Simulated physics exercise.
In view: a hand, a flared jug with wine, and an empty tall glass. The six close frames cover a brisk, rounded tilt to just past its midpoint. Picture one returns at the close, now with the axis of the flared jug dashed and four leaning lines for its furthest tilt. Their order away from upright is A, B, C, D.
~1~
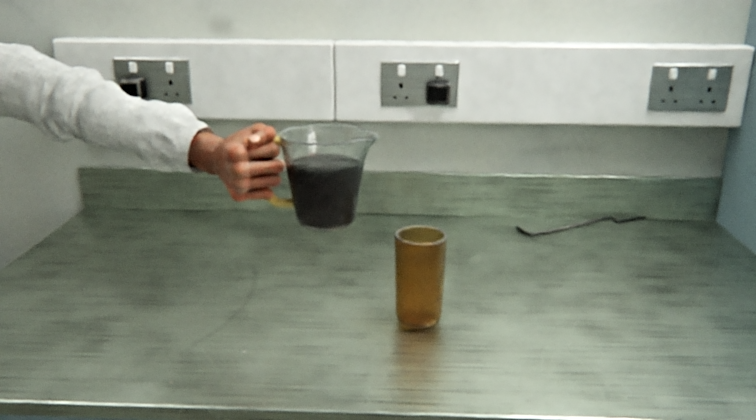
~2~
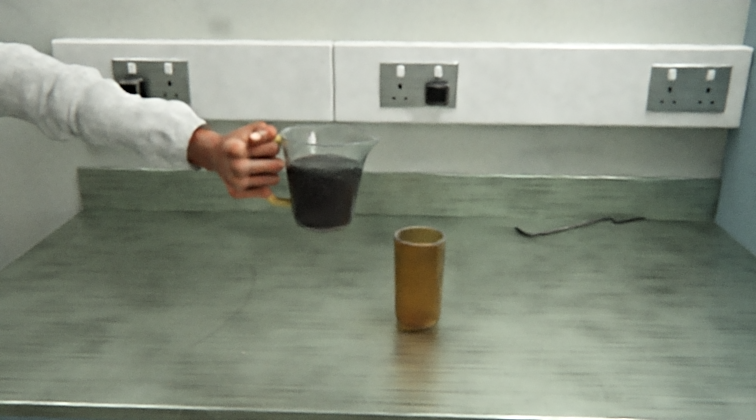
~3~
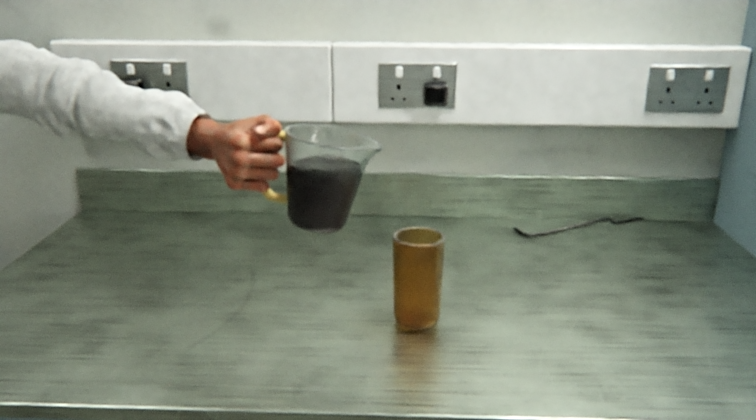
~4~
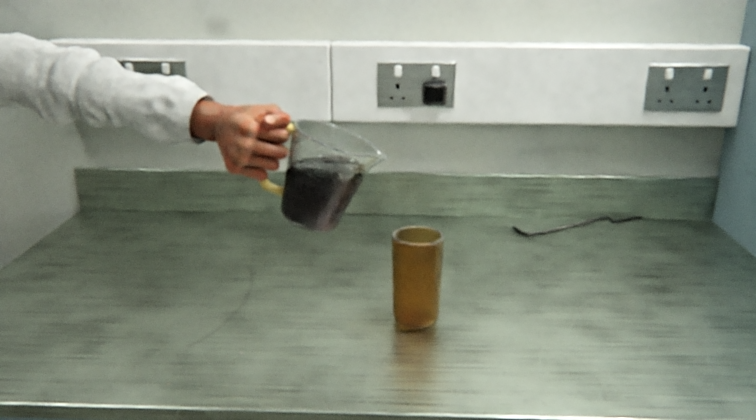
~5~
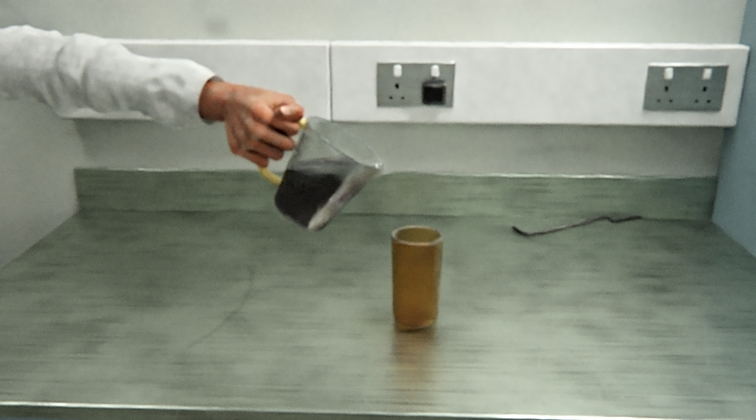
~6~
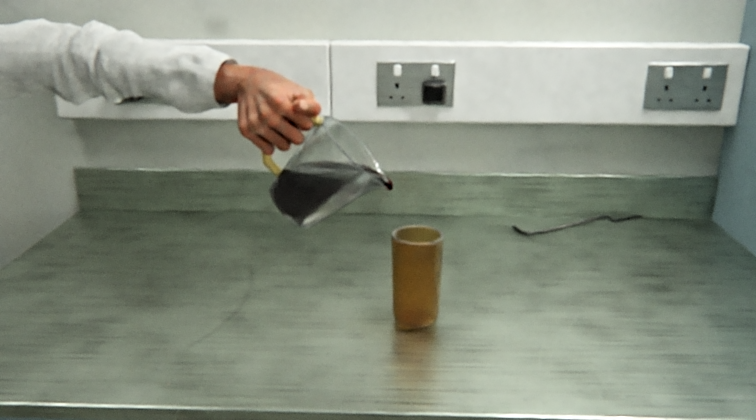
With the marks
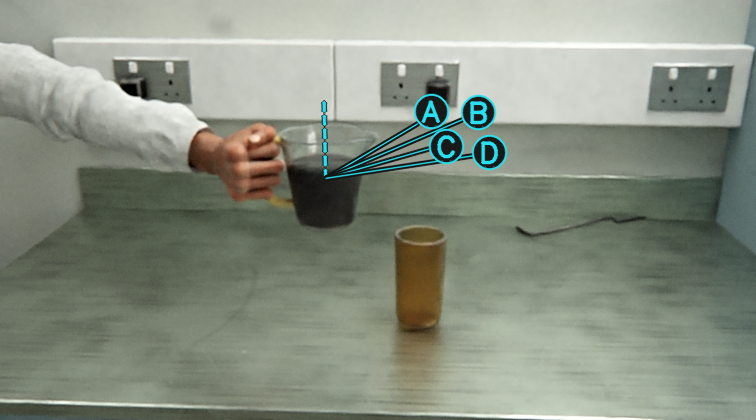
A hand on the left tilting a glass jug of dark liquid rightward until the liquid reaches over its lip, above an amber glass.
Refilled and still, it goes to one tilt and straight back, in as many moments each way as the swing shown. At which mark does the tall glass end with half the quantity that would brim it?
A is best.
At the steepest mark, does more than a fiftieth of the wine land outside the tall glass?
Yes.
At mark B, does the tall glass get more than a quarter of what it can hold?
Yes.
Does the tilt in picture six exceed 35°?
Yes.
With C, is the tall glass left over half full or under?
Over half.
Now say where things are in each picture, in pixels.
Upright, lip at (377, 137); rim of the tall glass round (421, 234); nothing has left yet.
Tipped about 2°, lip at (378, 140); nothing has left yet.
Tipped about 9°, lip at (381, 147); nothing has left yet.
Tipped about 20°, lip at (385, 158); nothing has left yet.
Tipped about 33°, lip at (388, 172); nothing has left yet.
Tipped about 46°, lip at (388, 187); wine is over the lip, down to (388, 187).
On the marked copy, A at (417, 123); B at (463, 119); C at (428, 148); D at (472, 155).
Choosing A, the tall glass ends with about 46 % of what it can hold.
Choosing B, the tall glass ends with about 68 % of what it can hold.
Choosing C, the tall glass ends with about 89 % of what it can hold.
Choosing D, the tall glass ends with about 85 % of what it can hold; 17 % of the wine is spilt.
